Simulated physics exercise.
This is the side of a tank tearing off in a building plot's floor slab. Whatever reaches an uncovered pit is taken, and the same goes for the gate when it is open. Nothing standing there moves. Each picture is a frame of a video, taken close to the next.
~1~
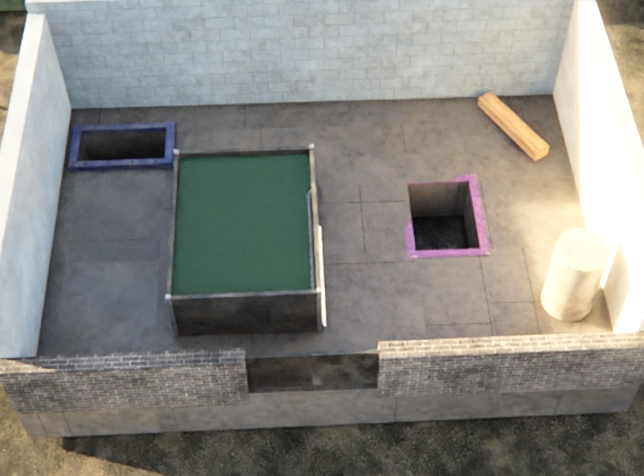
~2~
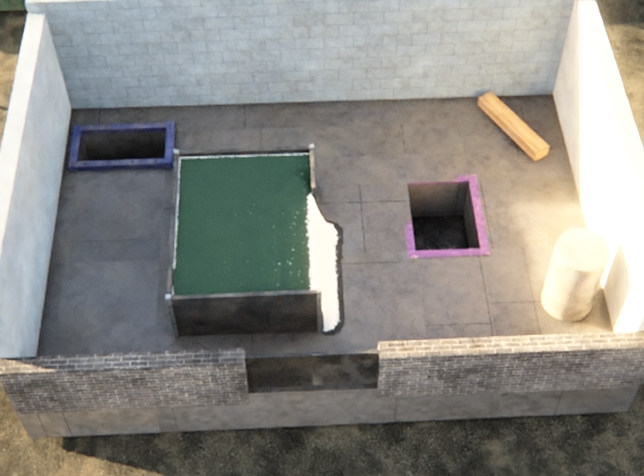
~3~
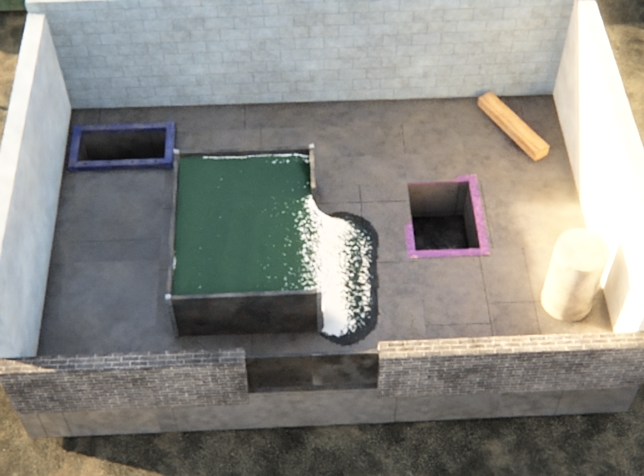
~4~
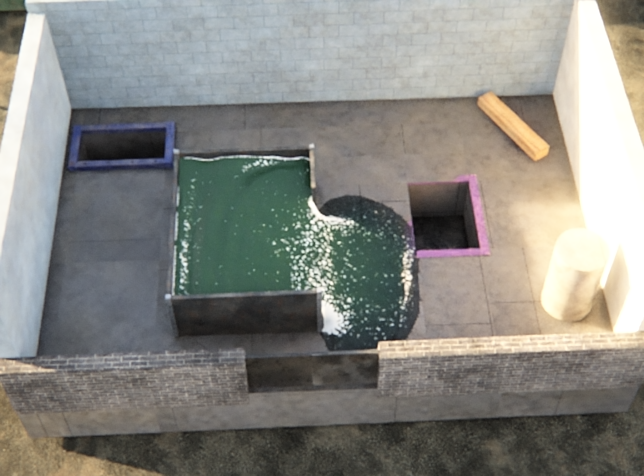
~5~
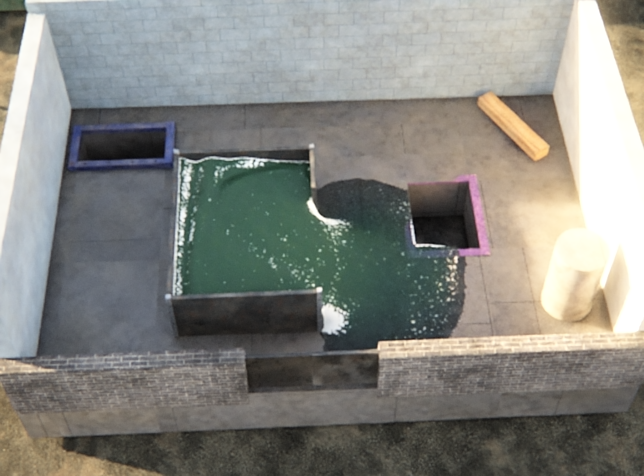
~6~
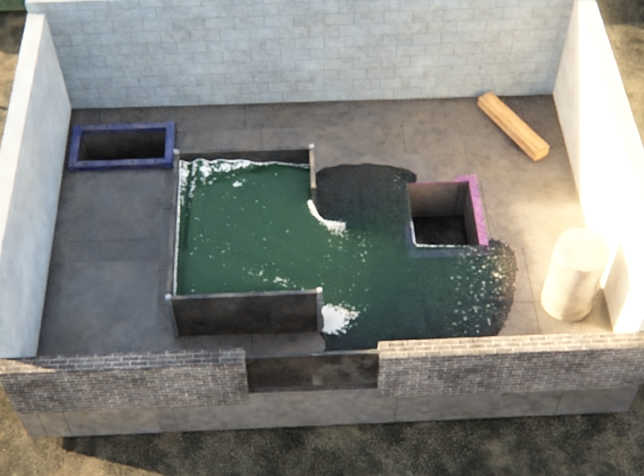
A tank's right side opens and green water pours out, spreading rightward across the floor.
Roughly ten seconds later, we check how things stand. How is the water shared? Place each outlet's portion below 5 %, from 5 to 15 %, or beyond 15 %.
The gate will drain shy of five per cent; the blue pit will drain shy of five per cent; the purple pit will drain in excess of fifteen per cent.
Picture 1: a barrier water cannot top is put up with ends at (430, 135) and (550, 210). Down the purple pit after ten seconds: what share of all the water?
Share for purple - 50 in a hundred.
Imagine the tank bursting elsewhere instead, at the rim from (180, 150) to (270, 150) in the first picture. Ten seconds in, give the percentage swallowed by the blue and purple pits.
The blue pit gets 25 per cent and the purple pit 10 per cent.
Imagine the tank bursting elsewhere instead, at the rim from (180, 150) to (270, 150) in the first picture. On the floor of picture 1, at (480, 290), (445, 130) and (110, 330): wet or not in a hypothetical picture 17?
Listed in order, they come out without a puddle, sitting in a pool and without a puddle.
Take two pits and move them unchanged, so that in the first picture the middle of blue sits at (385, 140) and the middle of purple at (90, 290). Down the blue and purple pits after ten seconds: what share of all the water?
Blue share 6%, purple share 6%.
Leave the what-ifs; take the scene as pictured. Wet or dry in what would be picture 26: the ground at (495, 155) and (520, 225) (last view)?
In that order: Awash, covered.
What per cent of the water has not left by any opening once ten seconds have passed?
60 %.
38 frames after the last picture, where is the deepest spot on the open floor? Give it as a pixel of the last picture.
Deepest spot: Near (506, 106).
A moment on, water covers 30 % of the floor; the gate 0 %, the blue pit 0 %, the purple pit 7 %.
Next, water covers 35 % of the floor; the gate 0 %, the blue pit 0 %, the purple pit 12 %.
Then, water covers 50 % of the floor; the gate 0 %, the blue pit 0 %, the purple pit 18 %.
Later, water covers 80 % of the floor; the gate 0 %, the blue pit 0 %, the purple pit 29 %.
In the end, water covers 95 % of the floor; the gate 0 %, the blue pit 0 %, the purple pit 39 %.
